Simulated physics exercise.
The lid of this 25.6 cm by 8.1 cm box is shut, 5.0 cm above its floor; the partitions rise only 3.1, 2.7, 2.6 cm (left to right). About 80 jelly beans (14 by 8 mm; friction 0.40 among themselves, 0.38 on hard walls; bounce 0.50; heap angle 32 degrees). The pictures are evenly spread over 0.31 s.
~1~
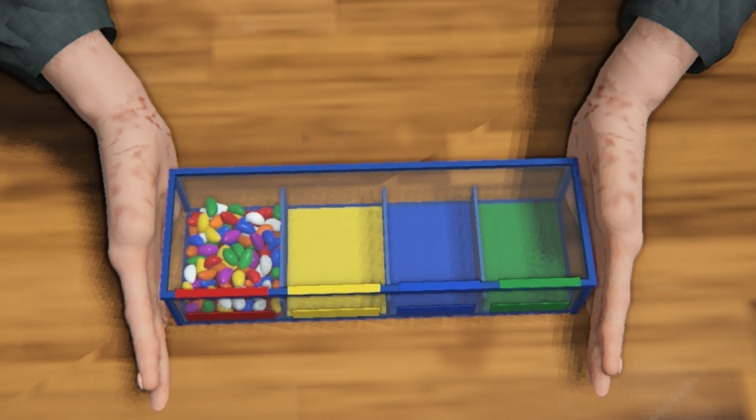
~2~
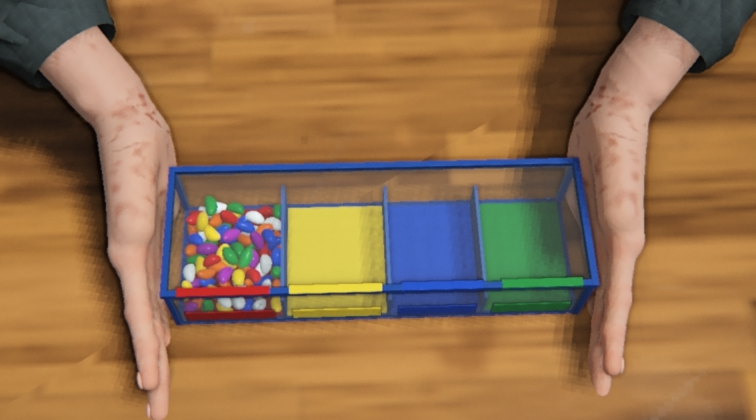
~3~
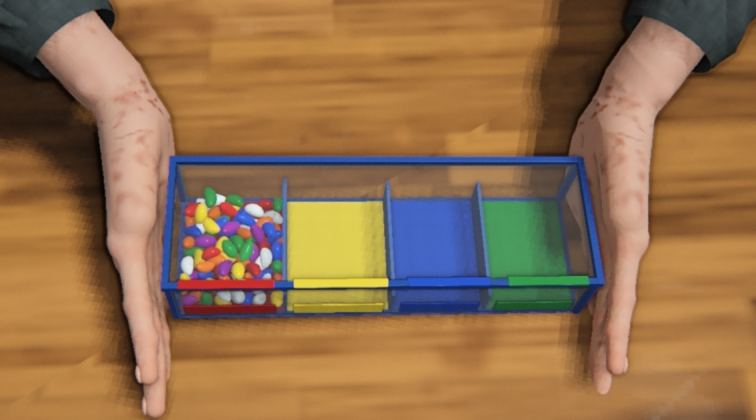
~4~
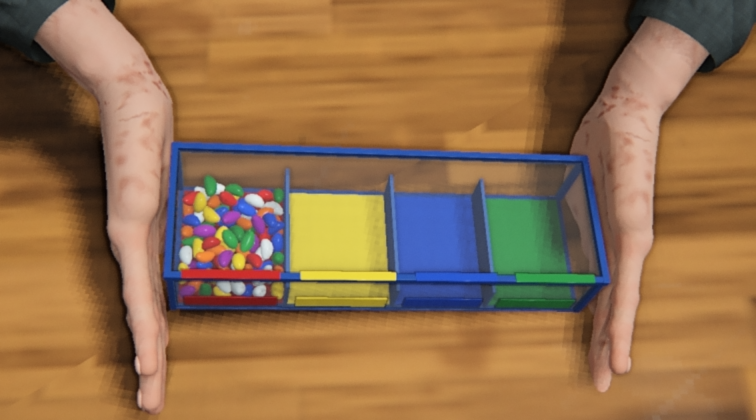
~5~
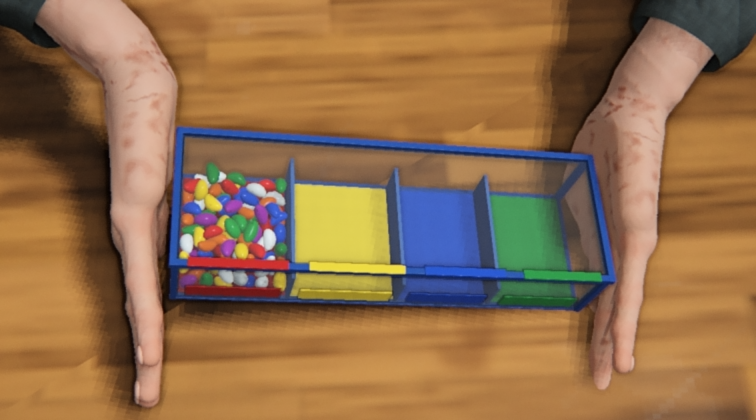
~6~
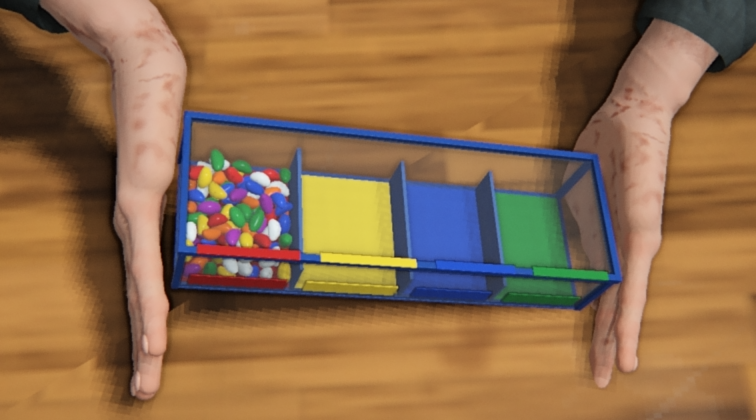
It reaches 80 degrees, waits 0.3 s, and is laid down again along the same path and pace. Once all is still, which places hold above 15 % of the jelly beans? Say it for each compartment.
Red compartment: Over; blue compartment: Under; green compartment: Over; yellow compartment: Under.
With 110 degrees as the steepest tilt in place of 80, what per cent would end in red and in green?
Red 0; green 100.
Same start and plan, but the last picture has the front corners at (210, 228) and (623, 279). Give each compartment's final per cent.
Red 55, blue 5, green 35, yellow 5.
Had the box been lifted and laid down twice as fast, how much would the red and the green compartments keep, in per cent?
In that case red 40, green 45.
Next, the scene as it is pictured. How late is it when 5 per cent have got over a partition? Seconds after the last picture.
Near 1.00 s.
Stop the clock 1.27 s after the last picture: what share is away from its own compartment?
Roughly 25 per cent.
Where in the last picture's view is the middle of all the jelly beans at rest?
Near (267, 256).
Then, 1.27 s after the last picture, tilt 80 degrees; red 75 %, green 10 %, yellow 10 %.
Then, 2.11 s after the last picture, tilt 40 degrees; red 70 %, green 25 %, yellow 5 %.
Then, 2.97 s after the last picture, tilt 0 degrees; red 70 %, green 25 %, yellow 5 %.
In the end, red 70 %, blue 0 %, green 25 %, yellow 5 %.
